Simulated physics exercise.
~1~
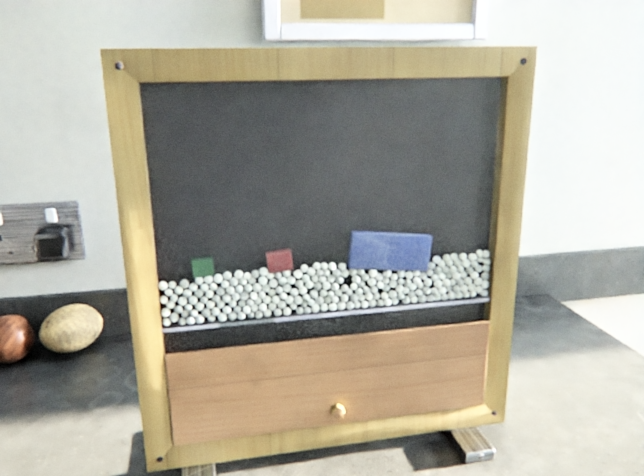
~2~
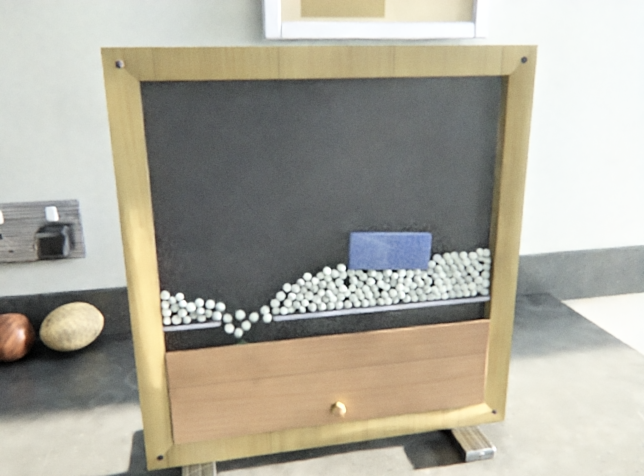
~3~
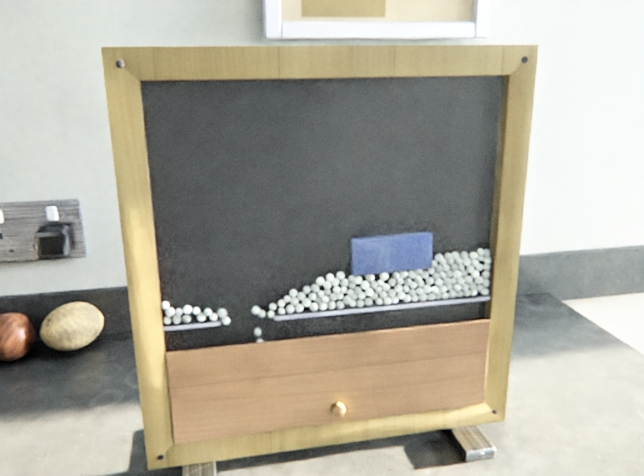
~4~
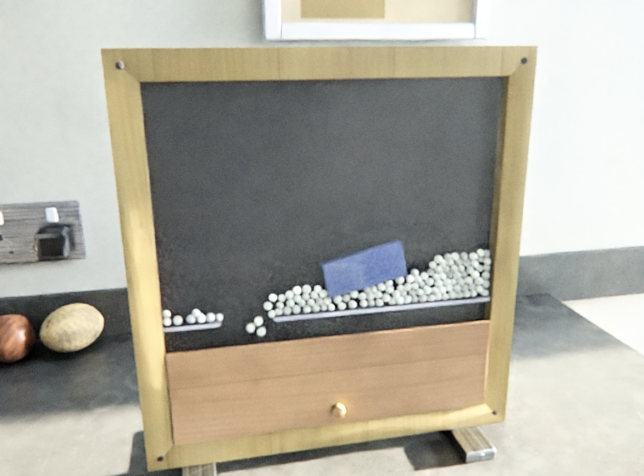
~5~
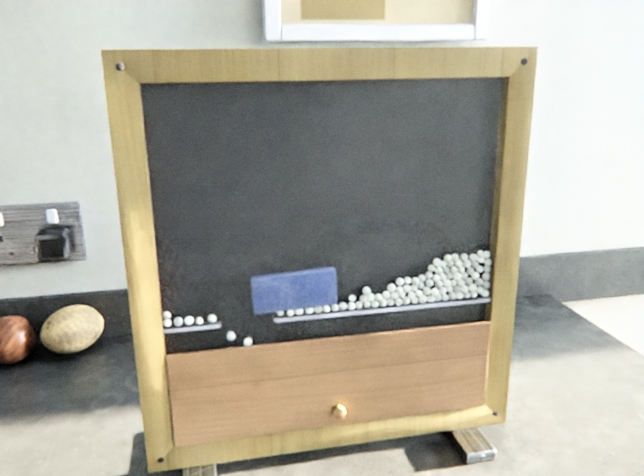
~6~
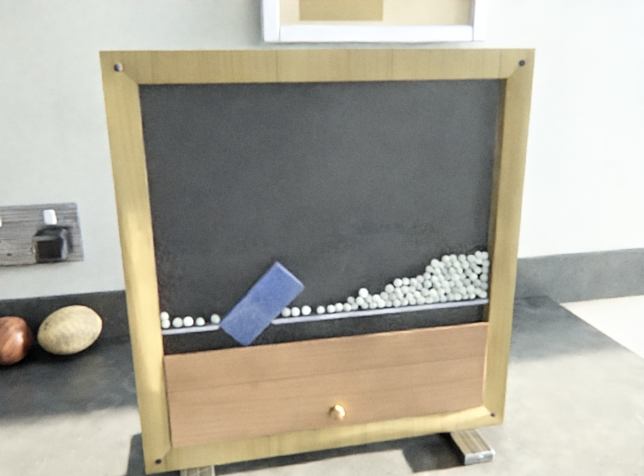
White beads fill the bottom of an upright wood-framed case with a dark back, seen from the front on a grey counter, with small green and red blocks and a larger blue block resting on them from left to right. Beads drain through a gap left of centre in the floor, and the green and red blocks disappear from view. As the bead slope on the right shrinks, the blue block tips and slides left. It reaches the gap and lodges there, leaning steeply, with beads heaped at right and a few at left.
